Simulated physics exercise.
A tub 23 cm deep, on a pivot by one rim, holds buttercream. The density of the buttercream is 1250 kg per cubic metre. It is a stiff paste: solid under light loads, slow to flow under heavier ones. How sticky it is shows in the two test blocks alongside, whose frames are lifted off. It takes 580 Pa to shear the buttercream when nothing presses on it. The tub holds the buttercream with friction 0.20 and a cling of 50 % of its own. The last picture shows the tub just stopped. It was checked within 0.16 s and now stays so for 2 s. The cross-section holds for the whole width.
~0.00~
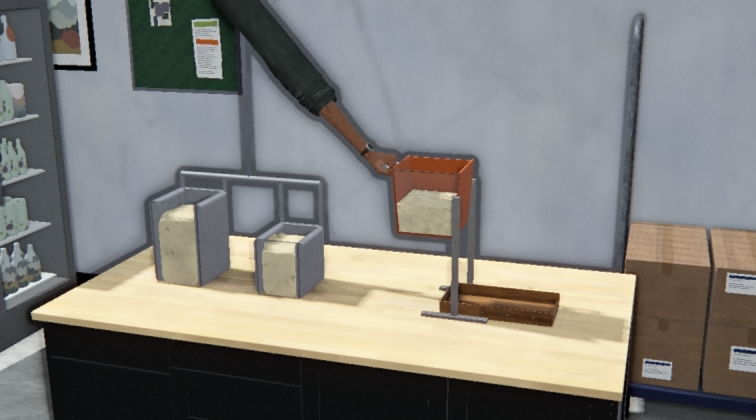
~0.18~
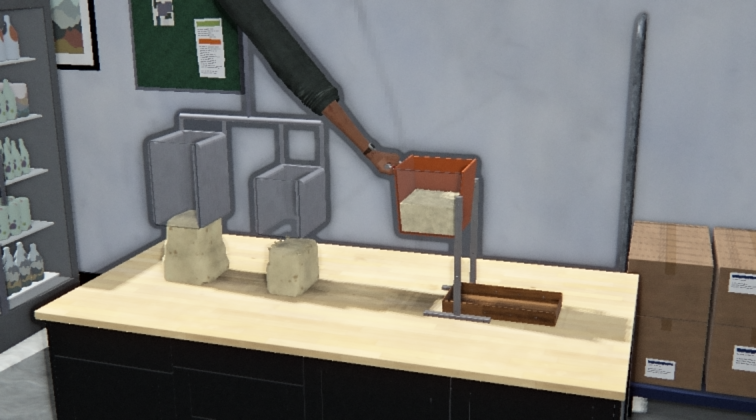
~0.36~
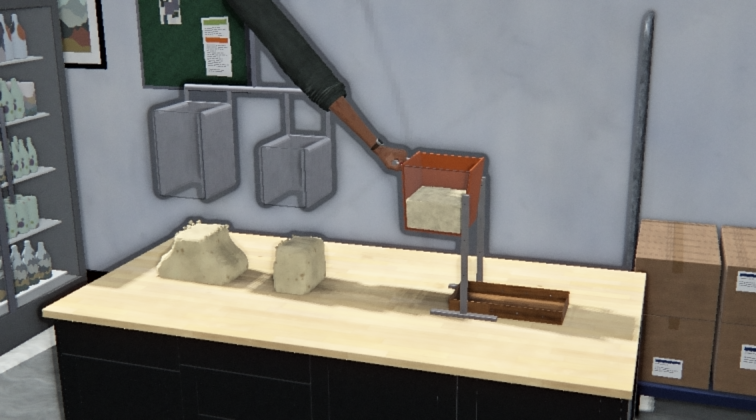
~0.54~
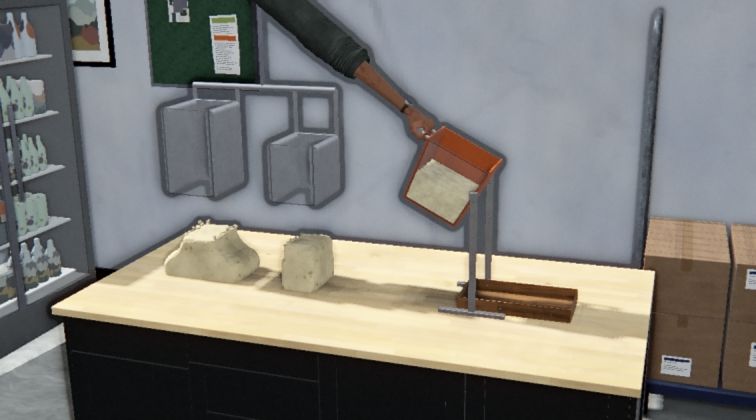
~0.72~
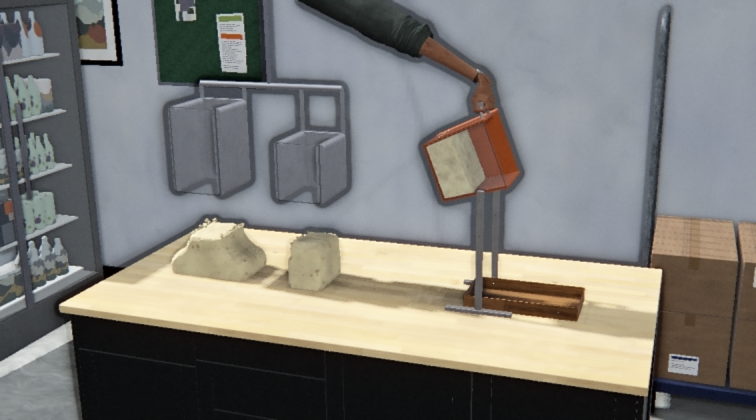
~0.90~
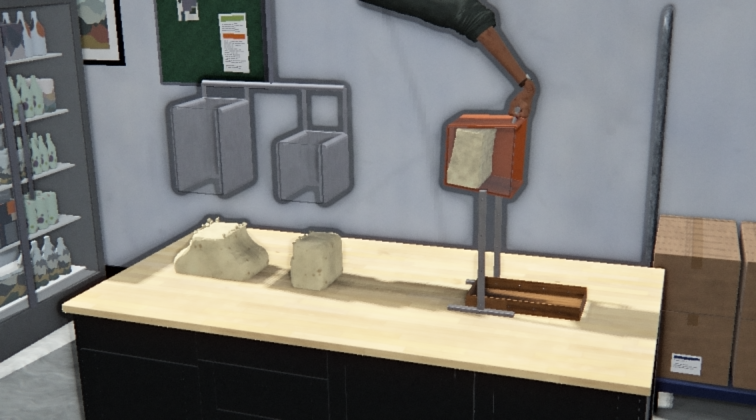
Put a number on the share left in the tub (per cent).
It comes to some 99 %.
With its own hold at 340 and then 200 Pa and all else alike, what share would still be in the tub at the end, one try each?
In that order: 60 %, 50 %.
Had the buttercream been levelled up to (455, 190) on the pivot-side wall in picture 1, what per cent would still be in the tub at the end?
In that case some 55 per cent.
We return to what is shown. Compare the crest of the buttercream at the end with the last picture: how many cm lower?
Some 9 cm.
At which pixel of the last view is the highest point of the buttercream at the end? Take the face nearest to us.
At about (499, 160).
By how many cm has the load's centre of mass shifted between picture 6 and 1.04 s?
Some 5 cm.
By 1.04 s, the tub is at 93 degrees and holds 100 %.
By 1.21 s, the tub is at 93 degrees and holds 100 %.
By 1.38 s, the tub is at 93 degrees and holds 99 %.
By 1.55 s, the tub is at 93 degrees and holds 99 %.
By 2.90 s, at the end, the tub is at 93 degrees and holds 99 %.
